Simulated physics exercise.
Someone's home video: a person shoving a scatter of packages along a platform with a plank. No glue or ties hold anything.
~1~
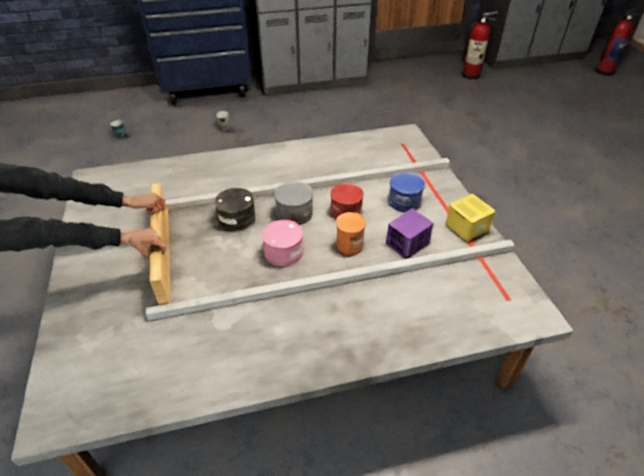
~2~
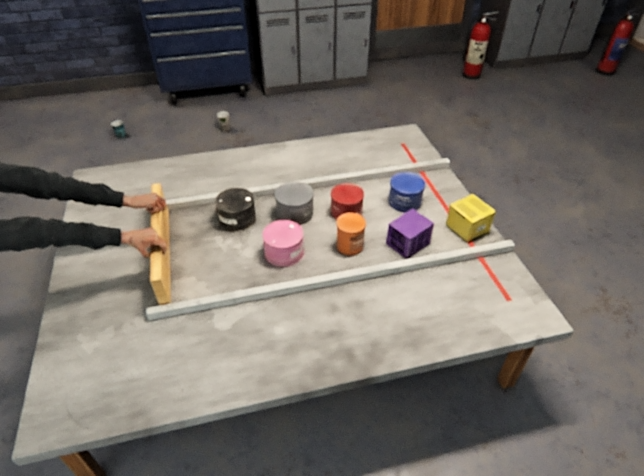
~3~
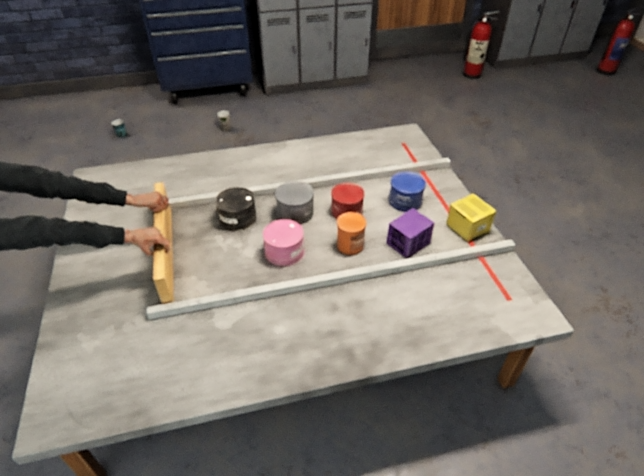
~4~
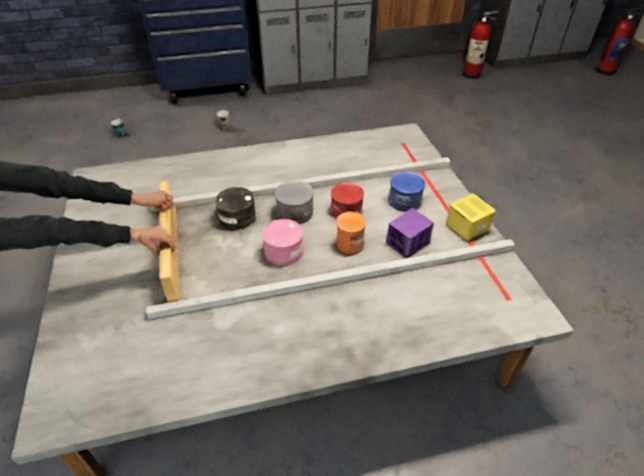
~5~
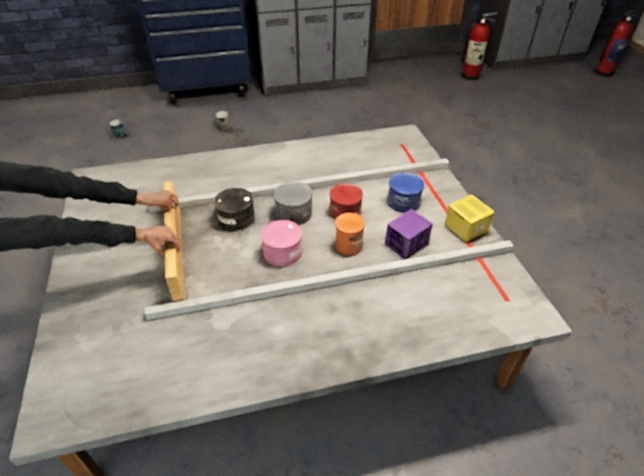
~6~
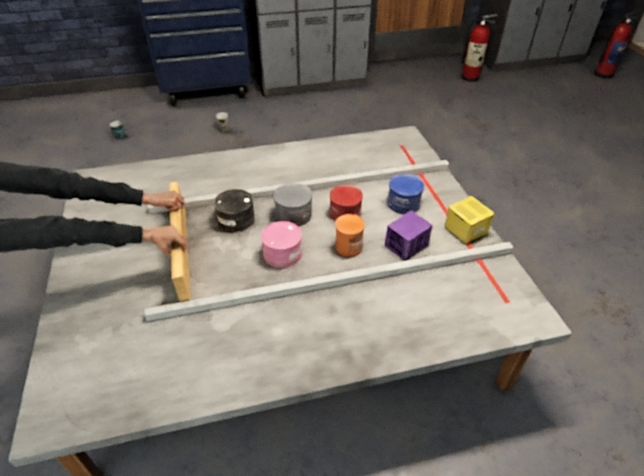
Two hands slide a wooden plank slightly rightward along a table toward several unmoving colourful containers.
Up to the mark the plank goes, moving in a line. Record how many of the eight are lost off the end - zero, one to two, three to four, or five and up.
Lost off the end: Five and up.
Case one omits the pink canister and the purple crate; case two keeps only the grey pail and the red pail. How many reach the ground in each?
First 3, second 3.
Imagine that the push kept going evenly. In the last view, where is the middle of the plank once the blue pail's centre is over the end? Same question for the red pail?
The middle is at (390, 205) when it's the blue pail, and at (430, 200) when it's the red pail.
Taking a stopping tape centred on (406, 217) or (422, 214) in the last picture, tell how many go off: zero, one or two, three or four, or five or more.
Taking the places in turn, I'd pick either one or two and then 1 or 2.
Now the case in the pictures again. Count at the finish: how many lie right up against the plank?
3 in contact.
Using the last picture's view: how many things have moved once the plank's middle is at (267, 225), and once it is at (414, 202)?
That makes 4 at the first spot and 8 at the second.
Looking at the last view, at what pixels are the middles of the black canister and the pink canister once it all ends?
(447, 175) and (472, 210), roughly.
Soon after, none off yet; yellow tote at rest near (468, 221); blue pail at rest near (405, 194); purple crate at rest near (408, 235).
After that, none off yet; yellow tote at rest near (468, 221); blue pail displaced a little near (418, 192); purple crate displaced about its own width near (433, 235).
And then, one off so far; yellow tote on its way down near (501, 257); blue pail displaced well along near (476, 186); purple crate displaced well along near (493, 227).
In the end, the number that fall off is five or more; gone, grey pail, red pail, purple crate, blue pail and yellow tote.
